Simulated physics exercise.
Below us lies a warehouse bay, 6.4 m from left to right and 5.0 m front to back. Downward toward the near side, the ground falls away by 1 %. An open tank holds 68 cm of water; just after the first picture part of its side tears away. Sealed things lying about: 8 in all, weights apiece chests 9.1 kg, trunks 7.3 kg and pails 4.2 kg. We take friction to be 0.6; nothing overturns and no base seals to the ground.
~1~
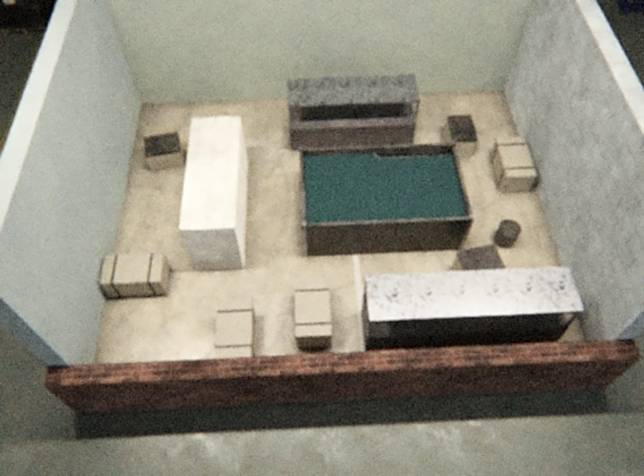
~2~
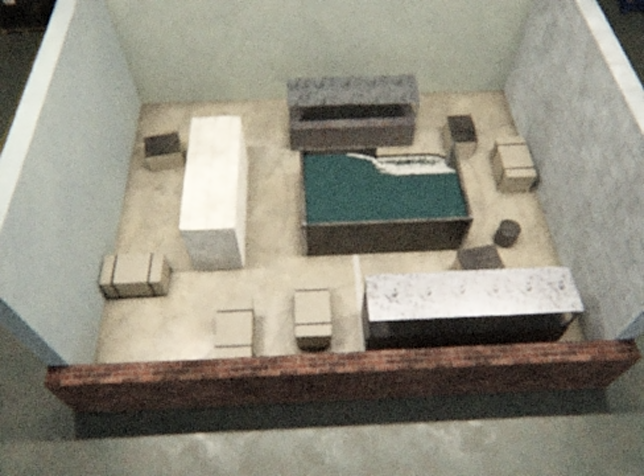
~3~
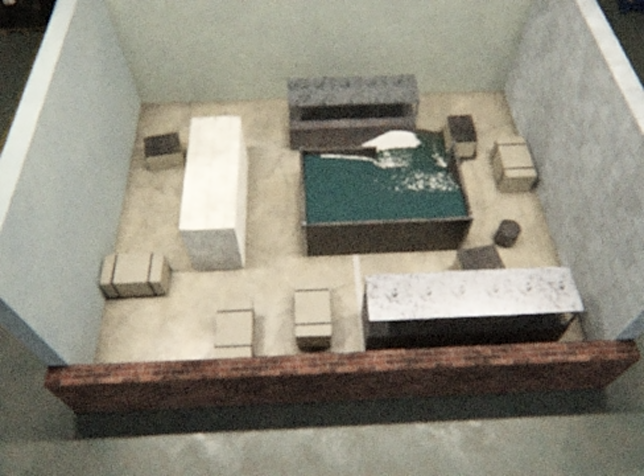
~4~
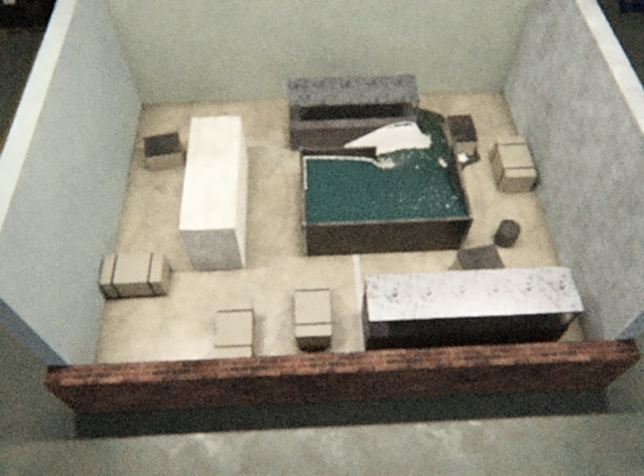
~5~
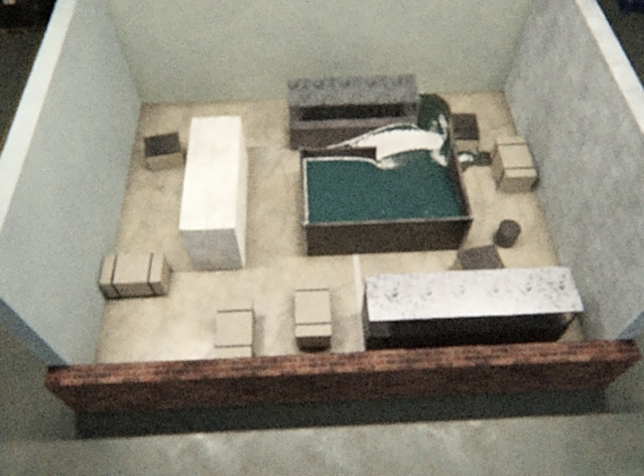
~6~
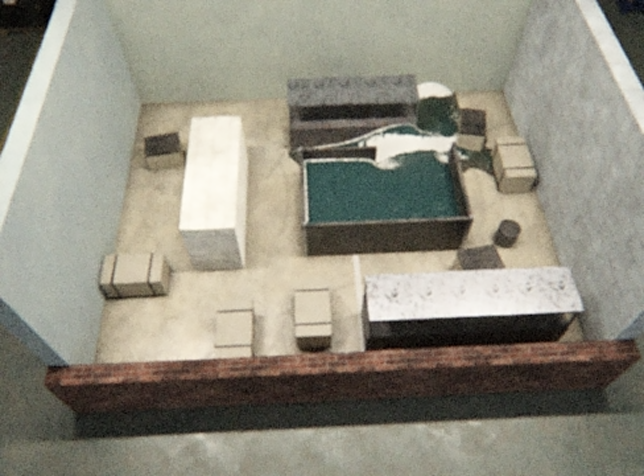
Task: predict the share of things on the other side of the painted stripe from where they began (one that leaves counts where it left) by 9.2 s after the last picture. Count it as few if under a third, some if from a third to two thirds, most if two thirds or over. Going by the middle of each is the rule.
Some.
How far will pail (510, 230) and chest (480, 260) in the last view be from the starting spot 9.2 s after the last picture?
Taking them in the order asked, 450 cm and then 450 cm.
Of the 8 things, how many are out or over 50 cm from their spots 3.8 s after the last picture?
Answer: 4.
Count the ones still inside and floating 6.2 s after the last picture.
Count: 7.
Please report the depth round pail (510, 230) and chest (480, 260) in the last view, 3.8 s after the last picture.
Roughly 12 and 6 cm.
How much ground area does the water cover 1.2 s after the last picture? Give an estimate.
About 12 m2 is covered.
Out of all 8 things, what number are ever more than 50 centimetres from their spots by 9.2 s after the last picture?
The tally stands at 7.
Then, 1.2 s after the last picture 0 of 8 are over the mark; 1 afloat.
Then, 3.8 s after the last picture 0 of 8 are over the mark; 3 afloat.
Then, 6.2 s after the last picture 2 of 8 are over the mark; 7 afloat.
Then, 9.2 s after the last picture 3 of 8 are over the mark; 8 afloat.
